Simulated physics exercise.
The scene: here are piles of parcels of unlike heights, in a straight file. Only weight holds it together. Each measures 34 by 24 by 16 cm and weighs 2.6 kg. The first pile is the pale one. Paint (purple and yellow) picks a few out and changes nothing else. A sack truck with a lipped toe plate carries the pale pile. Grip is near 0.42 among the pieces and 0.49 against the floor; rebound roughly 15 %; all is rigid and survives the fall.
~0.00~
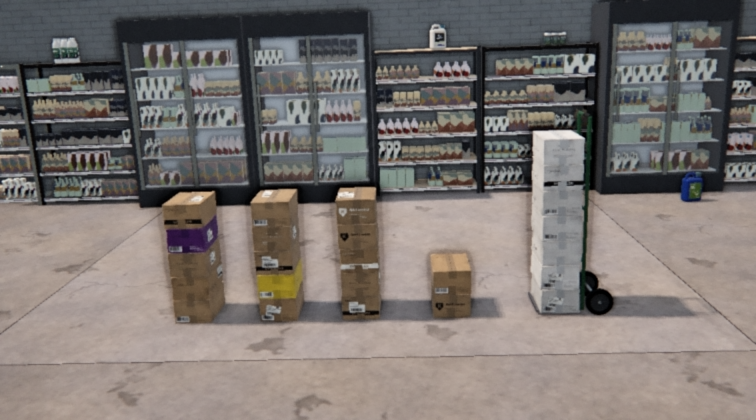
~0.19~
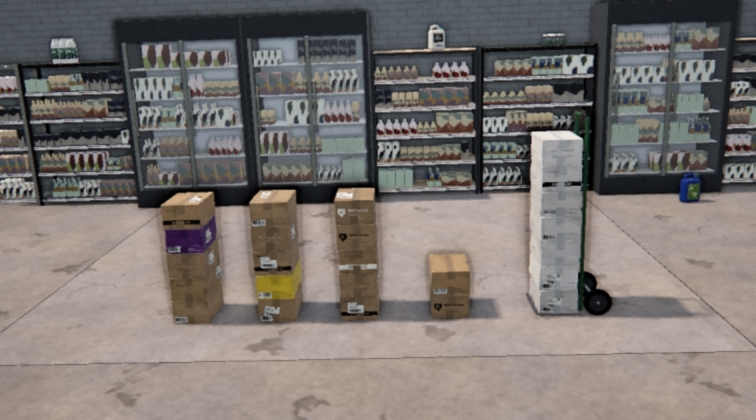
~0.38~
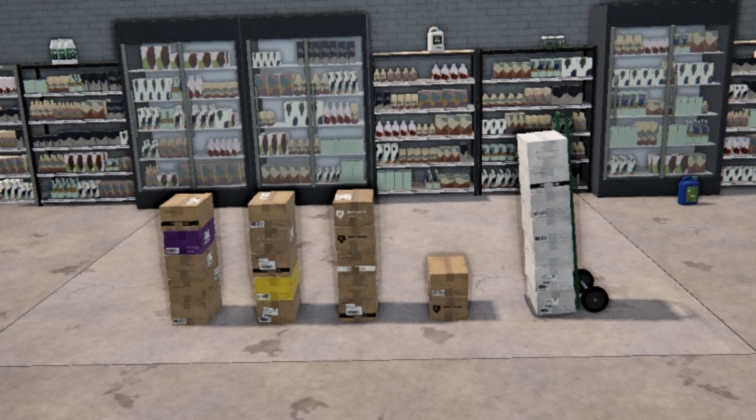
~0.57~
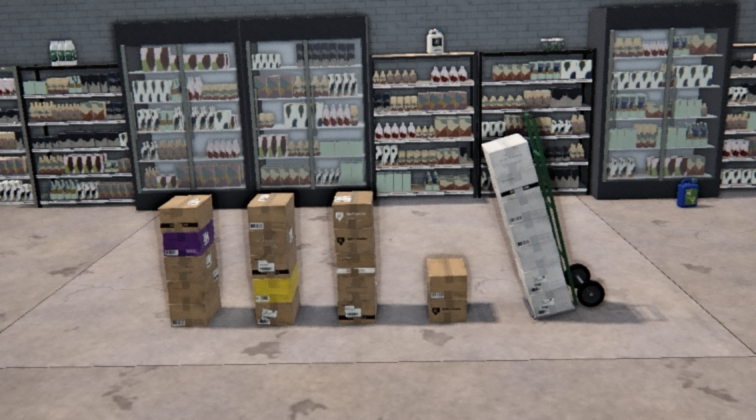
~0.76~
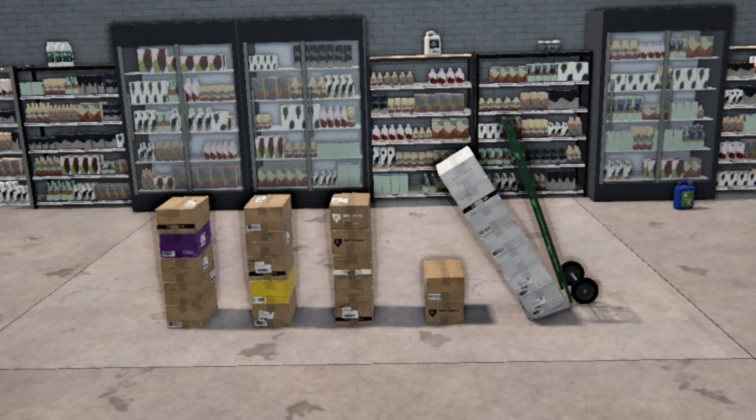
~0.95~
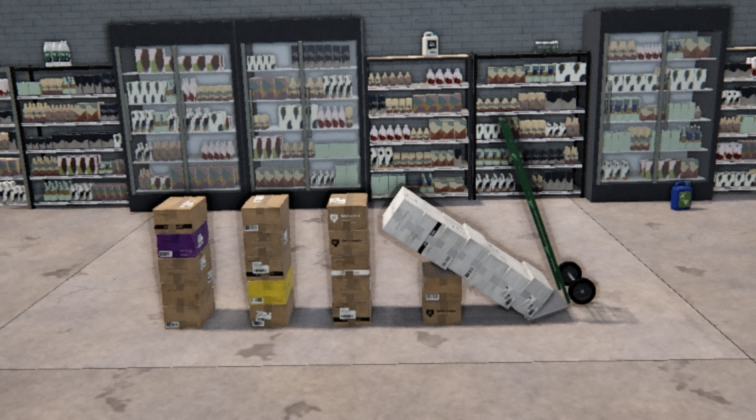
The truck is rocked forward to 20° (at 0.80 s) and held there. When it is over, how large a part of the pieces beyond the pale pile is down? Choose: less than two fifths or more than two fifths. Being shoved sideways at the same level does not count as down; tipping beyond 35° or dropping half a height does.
It comes to under two fifths.
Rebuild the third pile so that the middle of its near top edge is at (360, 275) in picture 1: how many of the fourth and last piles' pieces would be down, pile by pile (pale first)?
Then fourth 0, last 0.
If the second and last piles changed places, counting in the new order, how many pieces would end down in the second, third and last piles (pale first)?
In that case second 4, third 4, last 1.
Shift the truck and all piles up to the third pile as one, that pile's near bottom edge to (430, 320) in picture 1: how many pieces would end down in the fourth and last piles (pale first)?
Then fourth 0, last 0.
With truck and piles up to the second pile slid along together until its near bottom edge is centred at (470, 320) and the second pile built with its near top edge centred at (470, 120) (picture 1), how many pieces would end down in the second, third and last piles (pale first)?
In that case second 8, third 4, last 5.
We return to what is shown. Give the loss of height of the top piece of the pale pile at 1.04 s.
Some 45 cm lower.
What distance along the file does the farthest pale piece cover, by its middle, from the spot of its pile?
Roughly 105 cm along.
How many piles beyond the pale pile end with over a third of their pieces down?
0 of them.
By 1.04 s, 7 of the pale pile down; none of the 17 other parcels down, 3 disturbed.
By 1.30 s, 7 of the pale pile down; none of the 17 other parcels down, 6 disturbed.
When it is over (2.1 s), 7 of the pale pile down; none of the 17 other parcels down, 5 disturbed; purple parcel unmoved; yellow parcel unmoved. That is 0 per cent. In pixels of the last frame, middles, purple parcel near (184, 239), yellow parcel near (271, 283).
